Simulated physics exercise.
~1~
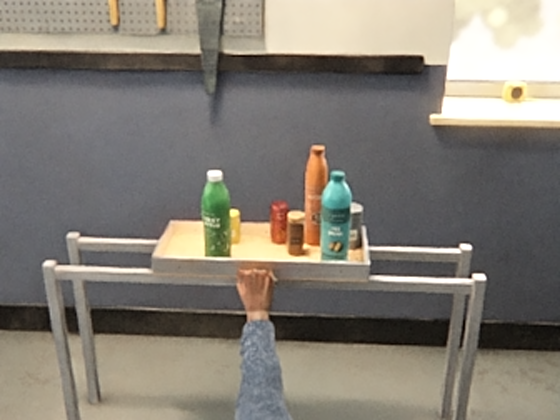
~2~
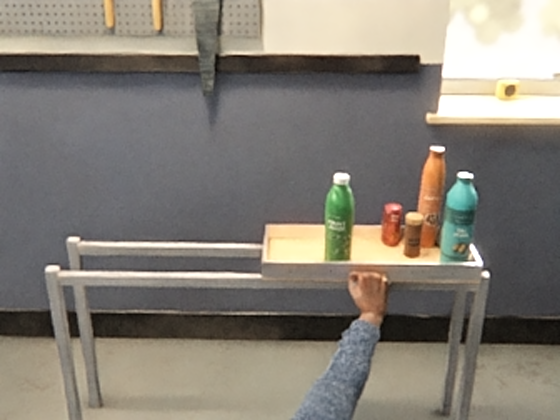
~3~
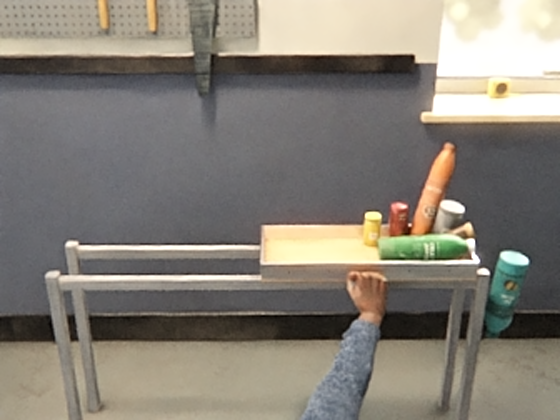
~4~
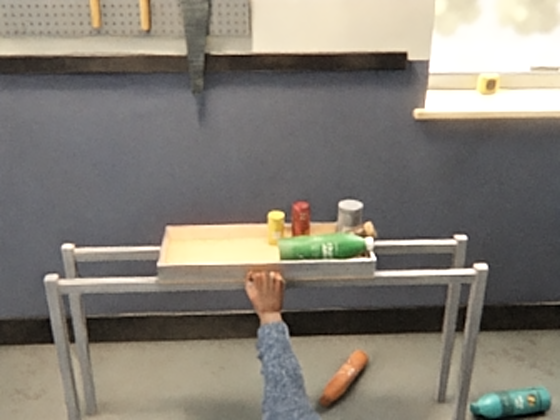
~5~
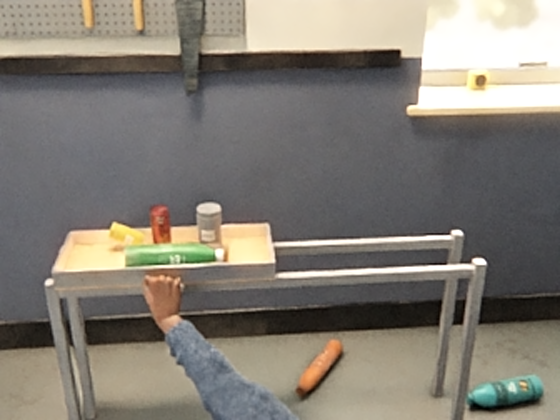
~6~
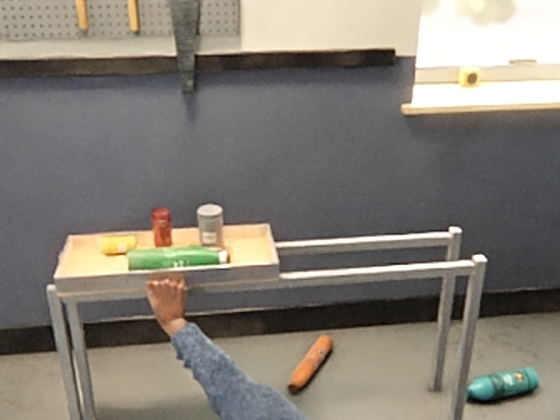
A turquoise bottle and an orange one tumbled to the floor after a hand slid a tray of bottles and small containers right along a metal frame, then left, leaving the green bottle and yellow shaker lying on the tray.
